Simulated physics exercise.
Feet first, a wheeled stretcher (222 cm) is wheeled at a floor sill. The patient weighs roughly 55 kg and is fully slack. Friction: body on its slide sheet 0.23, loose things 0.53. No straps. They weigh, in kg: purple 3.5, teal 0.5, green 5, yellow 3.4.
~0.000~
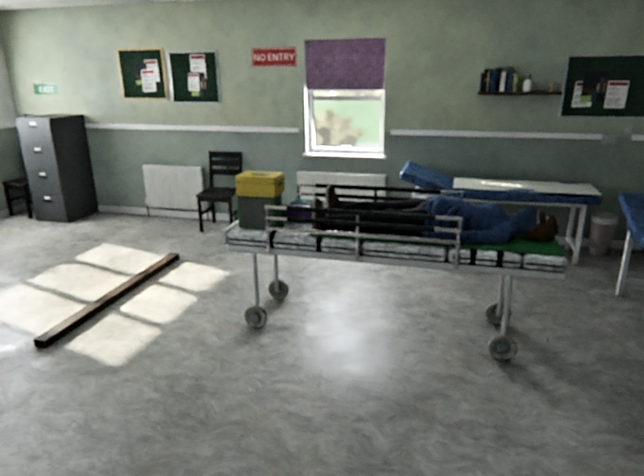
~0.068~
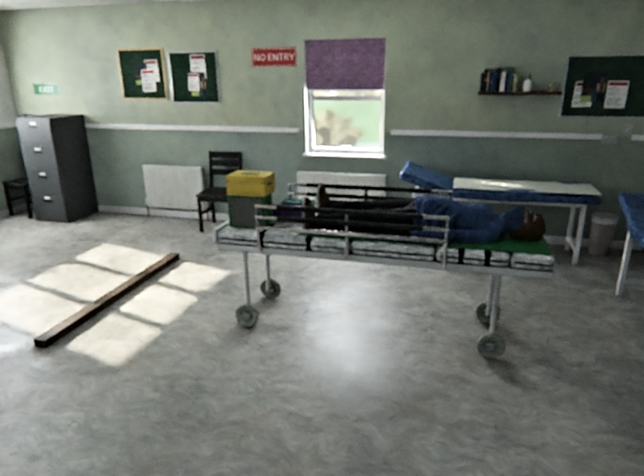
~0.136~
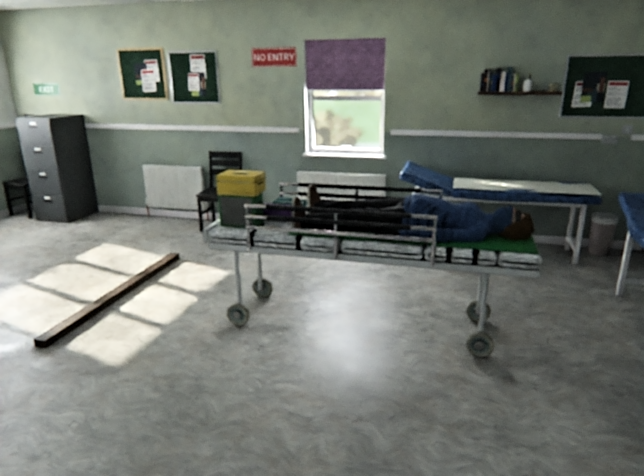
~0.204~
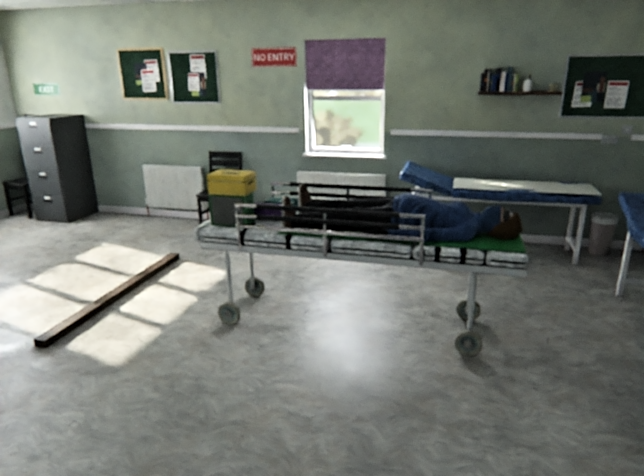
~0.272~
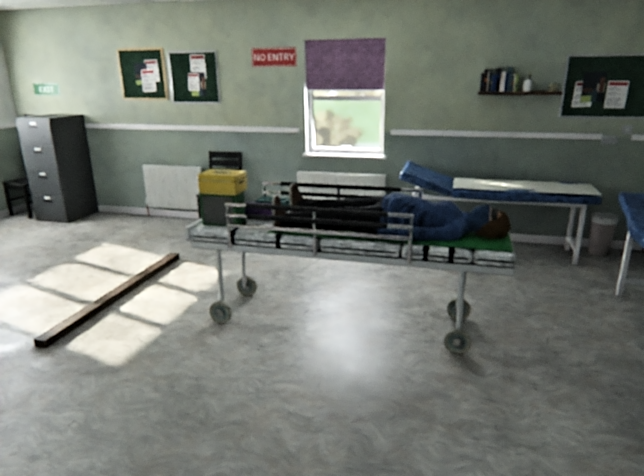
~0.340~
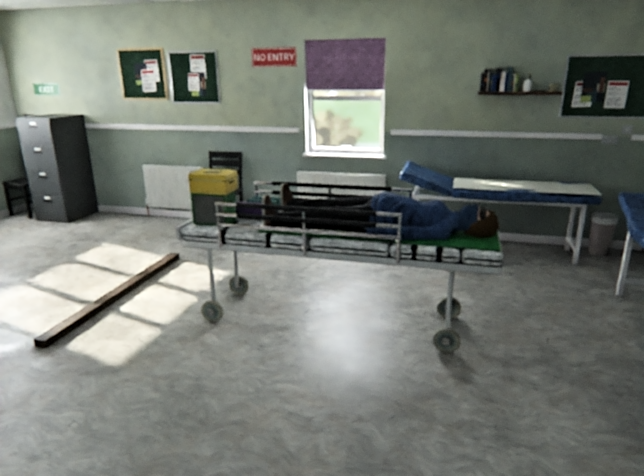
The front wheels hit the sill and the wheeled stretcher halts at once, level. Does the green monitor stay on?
The green monitor holds on.
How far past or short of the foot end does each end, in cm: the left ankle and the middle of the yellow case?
Left ankle 50 short, yellow case 10 short.
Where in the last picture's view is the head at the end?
Near (316, 213).
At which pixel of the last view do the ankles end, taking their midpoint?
Around (151, 205).
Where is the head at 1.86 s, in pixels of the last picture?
Around (316, 213).
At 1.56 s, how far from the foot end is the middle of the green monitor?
Some 15 cm short of it.
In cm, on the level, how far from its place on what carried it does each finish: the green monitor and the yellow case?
Green monitor 10, yellow case 15.
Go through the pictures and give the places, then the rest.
Green monitor (260, 210); 0 cm covered, 124 to go, in the first frame.
Green monitor (251, 209); 7 cm covered, 117 to go, in the second frame.
Green monitor (241, 209); 14 cm covered, 110 to go, in the third frame.
Green monitor (232, 208); 22 cm covered, 102 to go, in the fourth frame.
Green monitor (223, 208); 29 cm covered, 95 to go, in the fifth frame.
Green monitor (214, 207), teal glove box (264, 205); 36 cm covered, 88 to go, in the sixth frame.
Contact comes at 1.16 s.
After 1.31 s the green monitor is 14 cm short of the foot end, tilted 0°, near (101, 200) in the last picture's view; the teal glove box 37 cm short of the foot end, tilted 0°.
After 1.56 s the green monitor is 13 cm short of the foot end, tilted 0°, near (101, 200) in the last picture's view; the teal glove box 27 cm short of the foot end, tilted 0°.
After 1.86 s the green monitor is 13 cm short of the foot end, tilted 0°, near (101, 200) in the last picture's view.
At rest, 2.1 s, purple gas bottle stays on; teal glove box stays on; green monitor stays on; yellow case stays on; left ankle stops short of the foot end.
